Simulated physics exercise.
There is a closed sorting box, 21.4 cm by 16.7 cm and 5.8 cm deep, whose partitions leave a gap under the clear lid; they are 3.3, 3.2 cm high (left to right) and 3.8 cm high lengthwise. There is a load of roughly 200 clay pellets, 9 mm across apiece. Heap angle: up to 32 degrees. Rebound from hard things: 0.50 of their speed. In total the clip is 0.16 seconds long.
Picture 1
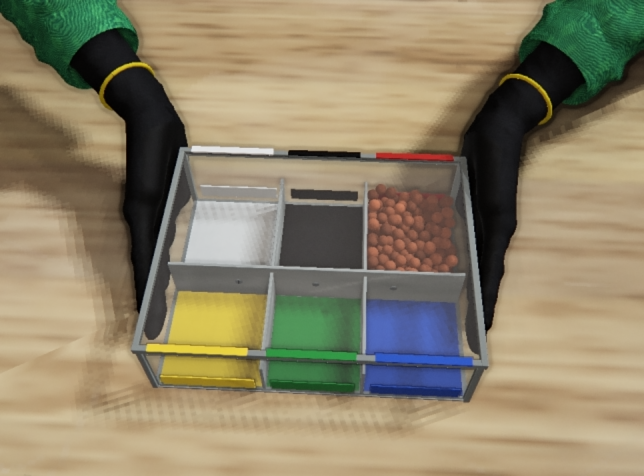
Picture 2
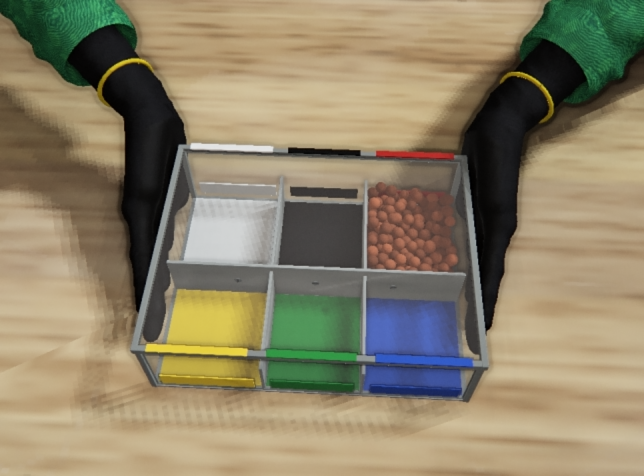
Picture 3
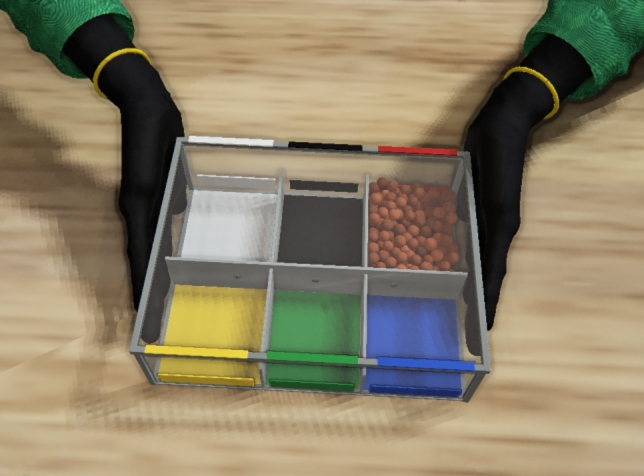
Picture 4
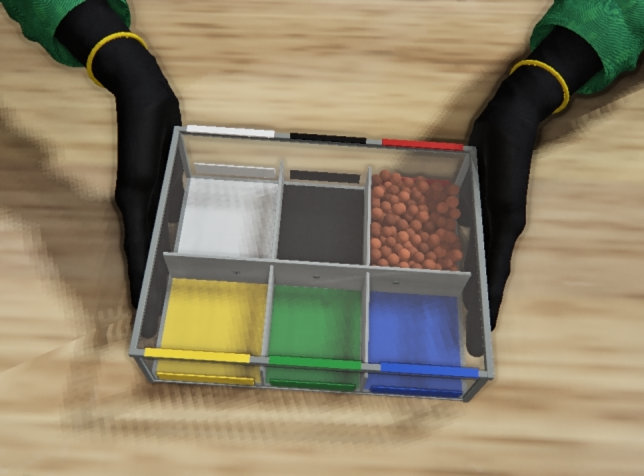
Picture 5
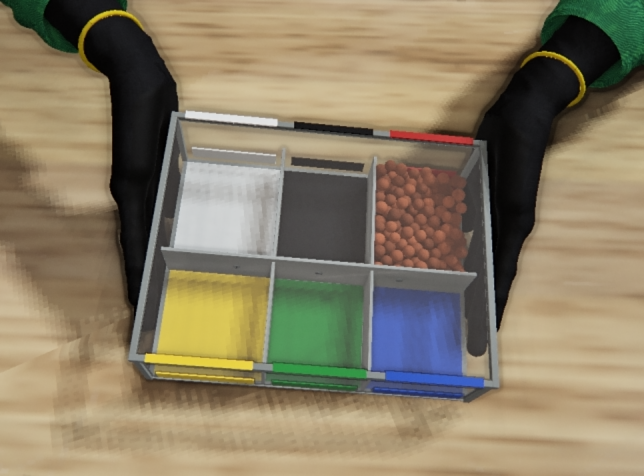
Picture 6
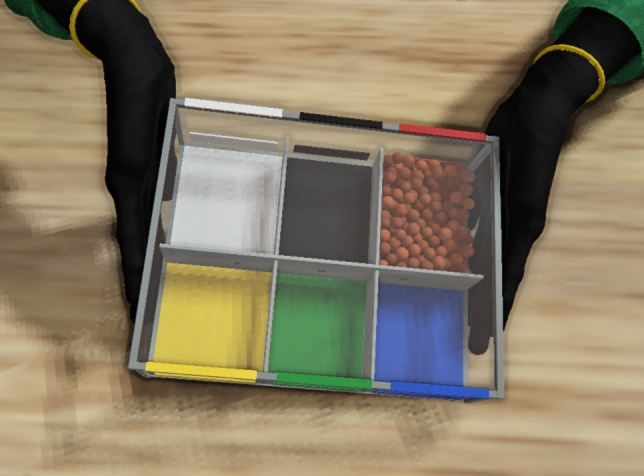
Two black-gloved hands gradually tilt a clear-lidded sorting box, its reddish pellets staying in the red section.
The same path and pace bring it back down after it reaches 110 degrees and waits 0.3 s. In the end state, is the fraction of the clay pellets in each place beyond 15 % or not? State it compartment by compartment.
One by one: Red: Beats the threshold, blue: Beats the threshold, green: Fails to beat the threshold, yellow: Fails to beat the threshold, white: Fails to beat the threshold, black: Fails to beat the threshold.
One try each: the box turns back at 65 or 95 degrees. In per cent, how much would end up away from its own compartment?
About 20 and about 40 per cent, in that order.
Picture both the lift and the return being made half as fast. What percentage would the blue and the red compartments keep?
Blue 40 %, red 60 %.
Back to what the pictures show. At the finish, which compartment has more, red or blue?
Red compartment.
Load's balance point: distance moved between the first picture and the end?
The balance point ends up some 4.5 centimetres from where it began.
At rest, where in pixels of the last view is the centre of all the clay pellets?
Somewhere around (422, 275) in the final frame.
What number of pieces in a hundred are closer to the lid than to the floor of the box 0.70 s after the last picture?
Roughly 70 percent of the pieces.
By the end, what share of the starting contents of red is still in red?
Fraction kept: Approx. 70 %.
Then, 0.70 s after the last picture, tilt 110 degrees; red 75 %, blue 25 %.
Then, 1.16 s after the last picture, tilt 61 degrees; red 70 %, blue 30 %.
Then, 1.69 s after the last picture, tilt 0 degrees; red 70 %, blue 30 %.
In the end, red 70 %, blue 30 %, green 0 %, yellow 0 %, white 0 %, black 0 %.
